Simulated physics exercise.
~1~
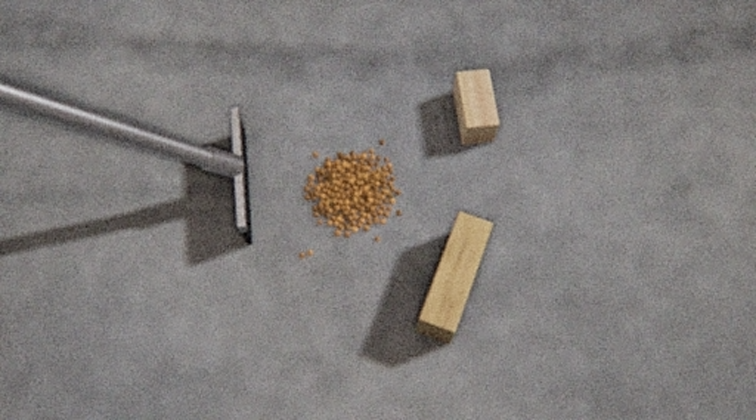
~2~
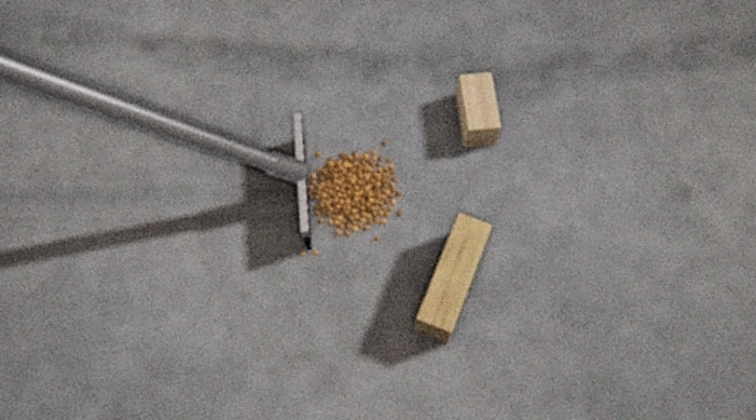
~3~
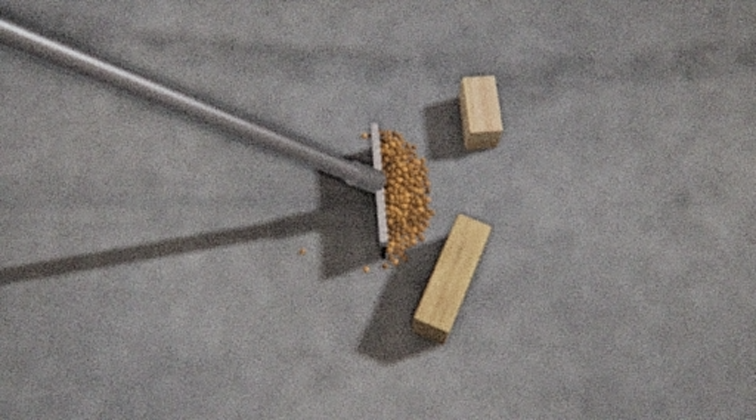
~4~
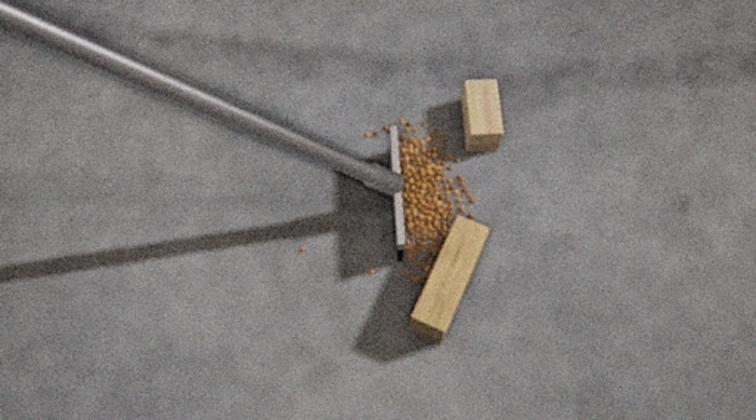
To begin with, a long-handled squeegee stands at the left of a grey floor, facing a loose round heap of small golden-brown pieces that look like roasted chickpeas. Beyond the heap, to the right, two wooden blocks sit with a gap between them. The squeegee slides right and its blade meets the near edge of the heap. It keeps pushing, squashing the pieces into a taller, narrower band along the blade, while a few stray ones stay behind. Finally the blade advances slightly farther, and the pieces spread toward the gap but remain held up before the blocks.
